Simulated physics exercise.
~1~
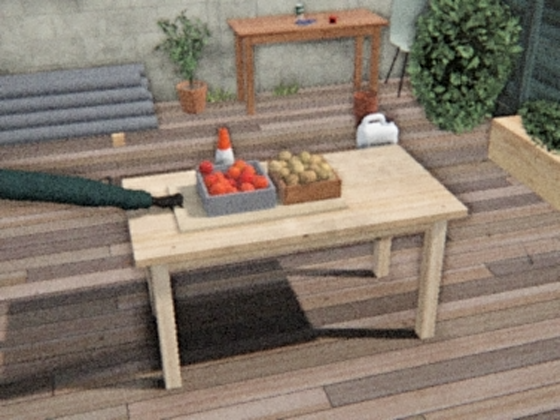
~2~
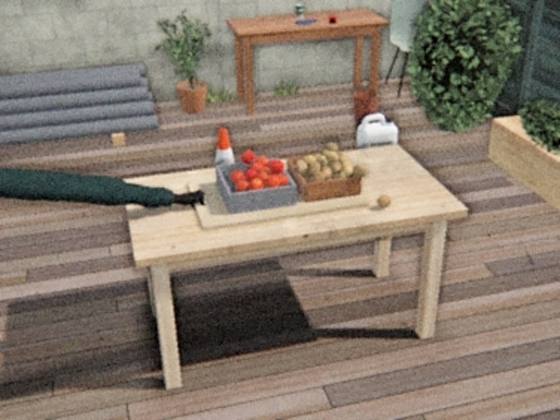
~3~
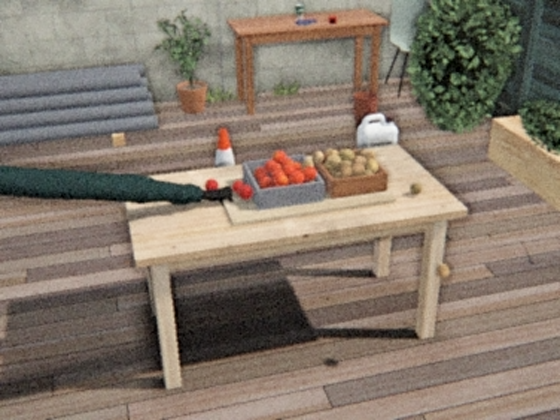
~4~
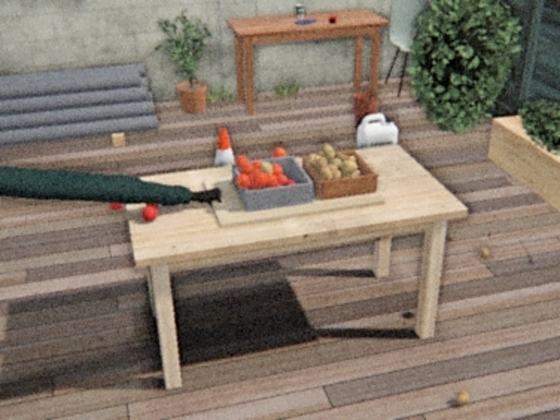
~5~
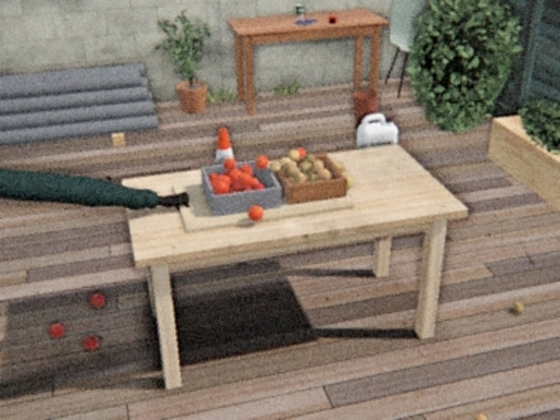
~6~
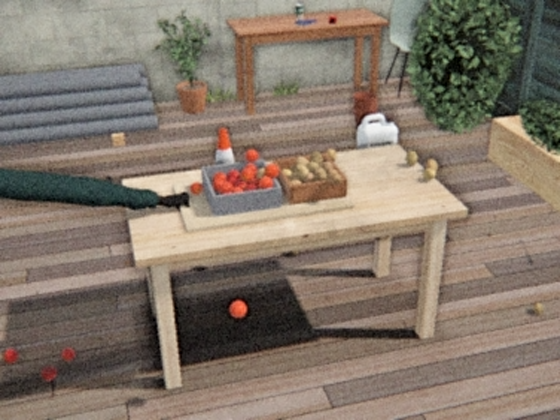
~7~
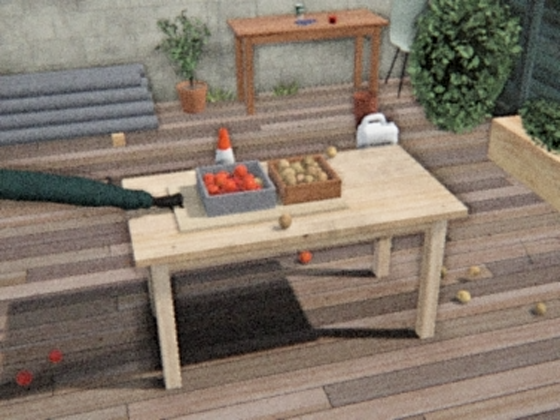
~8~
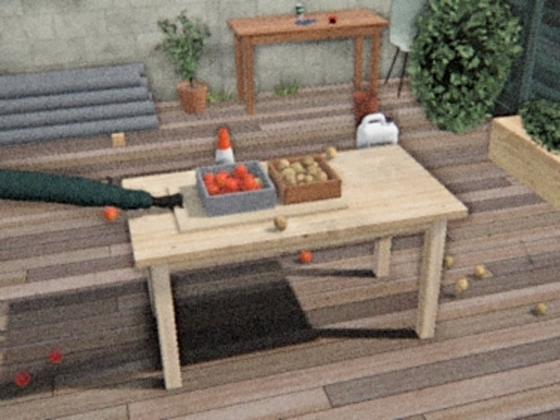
Two joined tubs of tomatoes and potatoes sliding right and back on a table, spilling some onto the deck before resting.
